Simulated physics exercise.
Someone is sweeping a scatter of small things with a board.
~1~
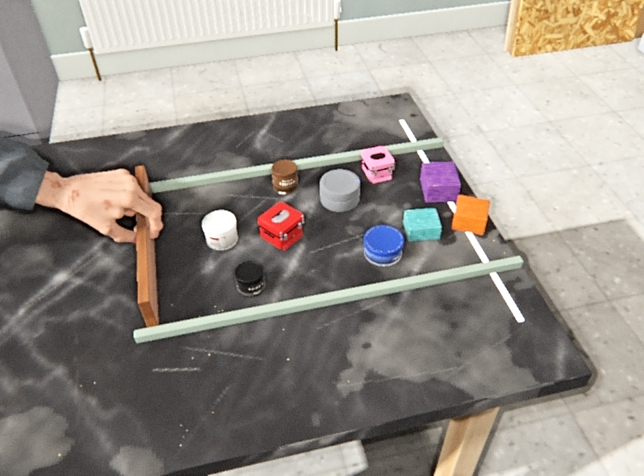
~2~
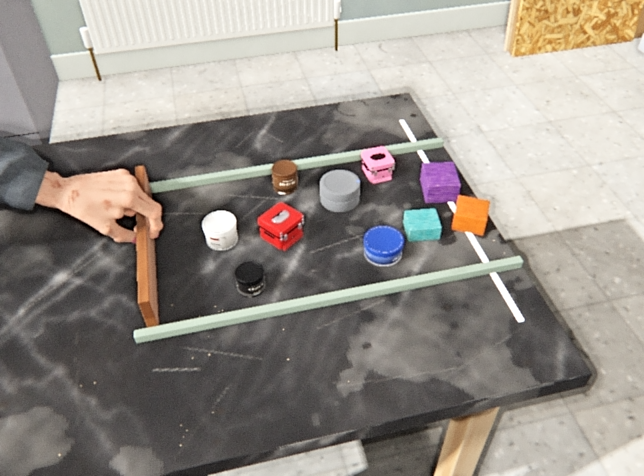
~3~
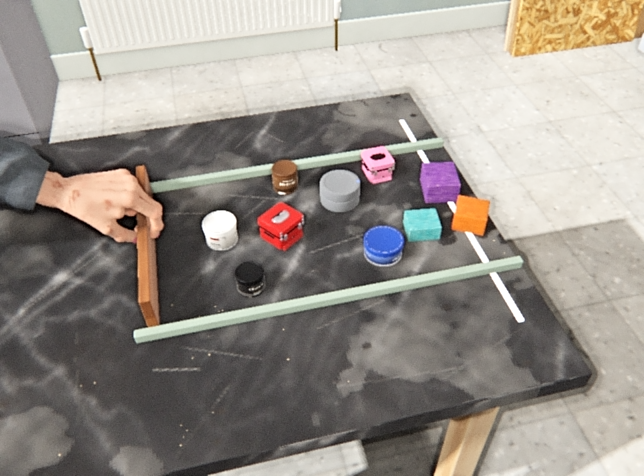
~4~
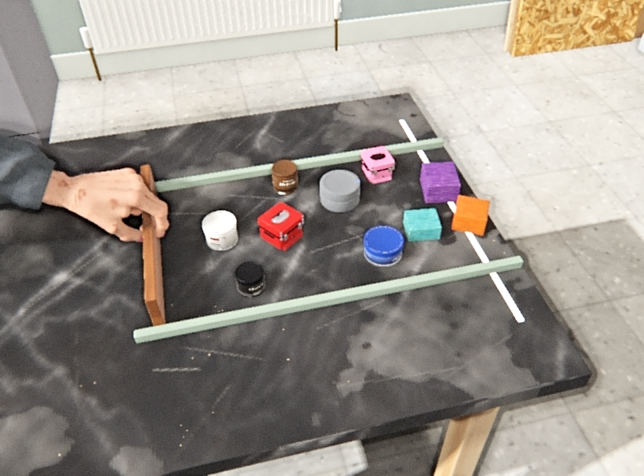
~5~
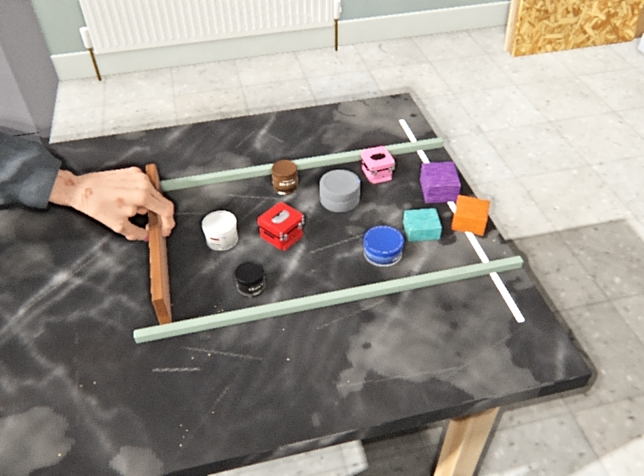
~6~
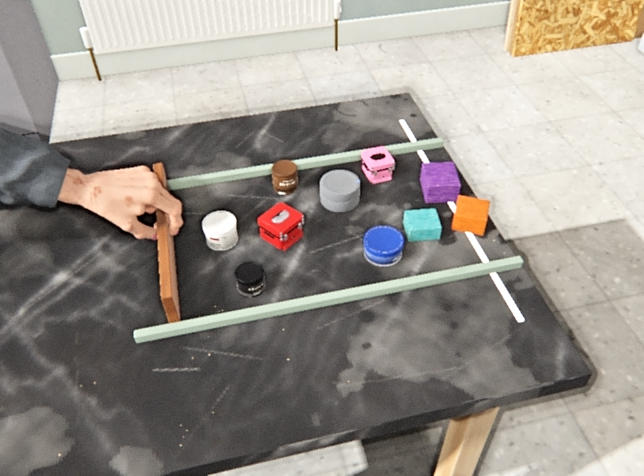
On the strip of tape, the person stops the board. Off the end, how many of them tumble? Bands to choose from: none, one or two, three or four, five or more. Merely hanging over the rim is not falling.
Final answer: Five or more.
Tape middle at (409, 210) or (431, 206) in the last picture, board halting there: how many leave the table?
So it's 1 the first time and 1 the second time.
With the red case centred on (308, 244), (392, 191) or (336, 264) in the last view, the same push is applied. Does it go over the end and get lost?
Results in order - still up; down; down.
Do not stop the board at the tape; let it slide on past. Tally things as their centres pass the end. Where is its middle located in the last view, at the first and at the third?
At (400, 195) for the first, at (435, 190) for the third.
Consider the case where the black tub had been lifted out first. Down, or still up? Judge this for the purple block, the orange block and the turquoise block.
Purple block: Over the edge; orange block: Over the edge; turquoise block: Over the edge.
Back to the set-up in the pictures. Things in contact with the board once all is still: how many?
The number is 5.
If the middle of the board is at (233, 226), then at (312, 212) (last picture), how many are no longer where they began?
I count 3 first and 4 after.
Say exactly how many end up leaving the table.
Exactly 5.
Soon after, none off yet; orange block at rest near (471, 215); purple block at rest near (440, 182); turquoise block at rest near (422, 225).
By the end, the number that fall off is five or more; fallen, blue pot, pink case, turquoise block, purple block and orange block.
